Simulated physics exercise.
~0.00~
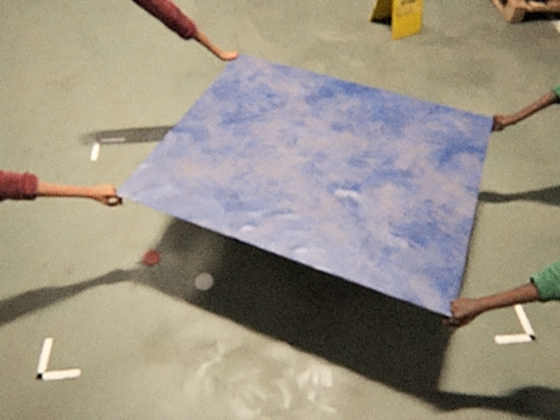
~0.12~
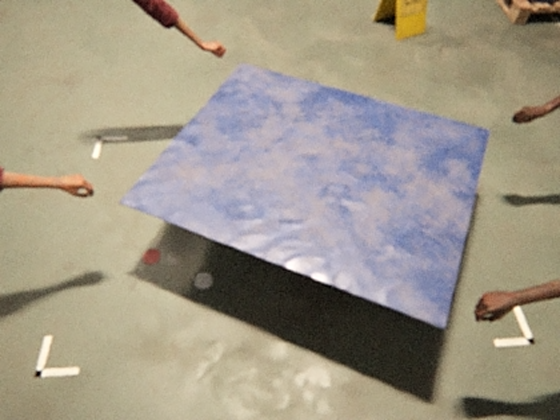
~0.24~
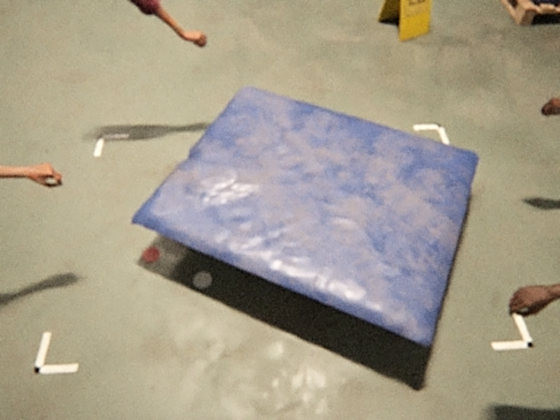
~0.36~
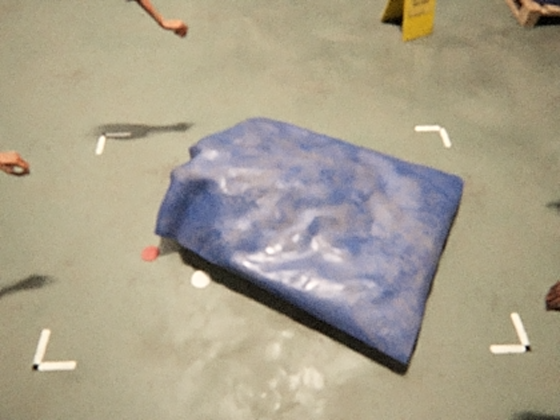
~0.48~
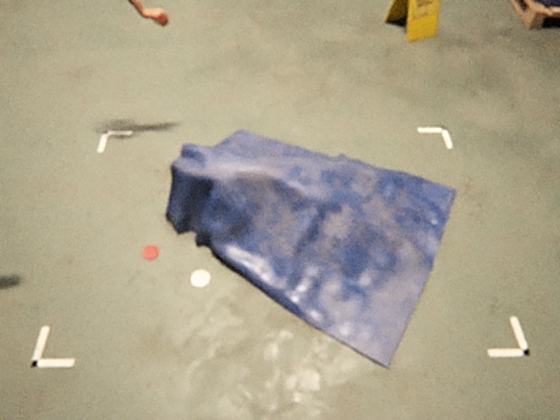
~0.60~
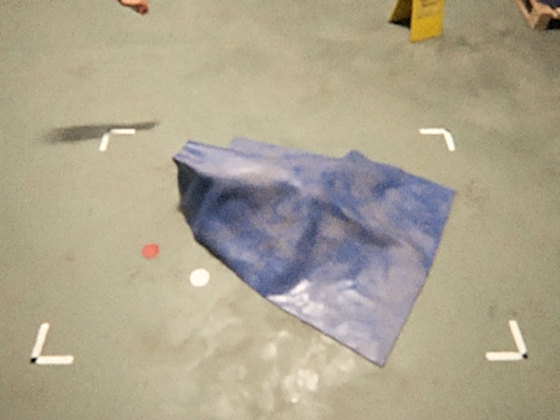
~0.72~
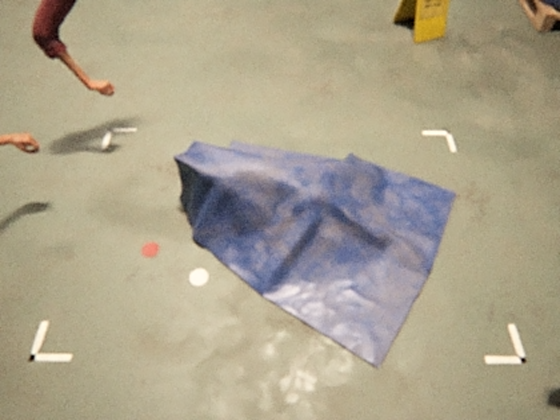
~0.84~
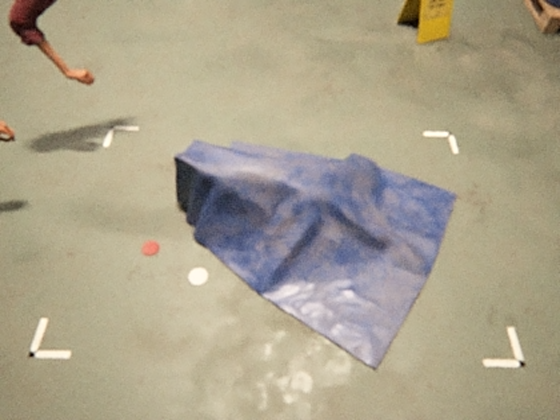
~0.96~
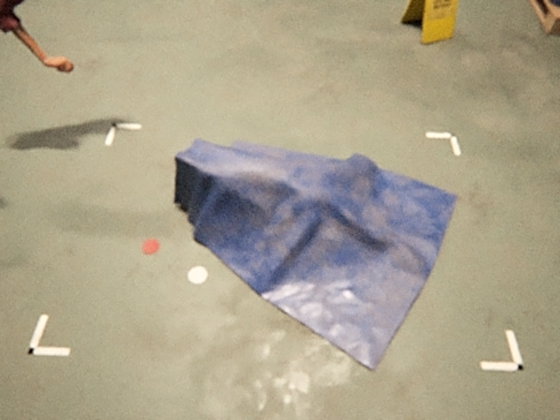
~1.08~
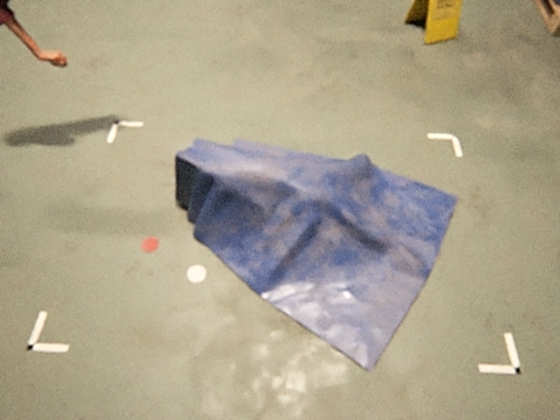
A blue, cloudy-patterned tarp held flat by four hands was let go and sank to the warehouse floor, crumpling as its left side folded down, and it ended in a rumpled, raised heap, with the red and white saucers still showing beside it.
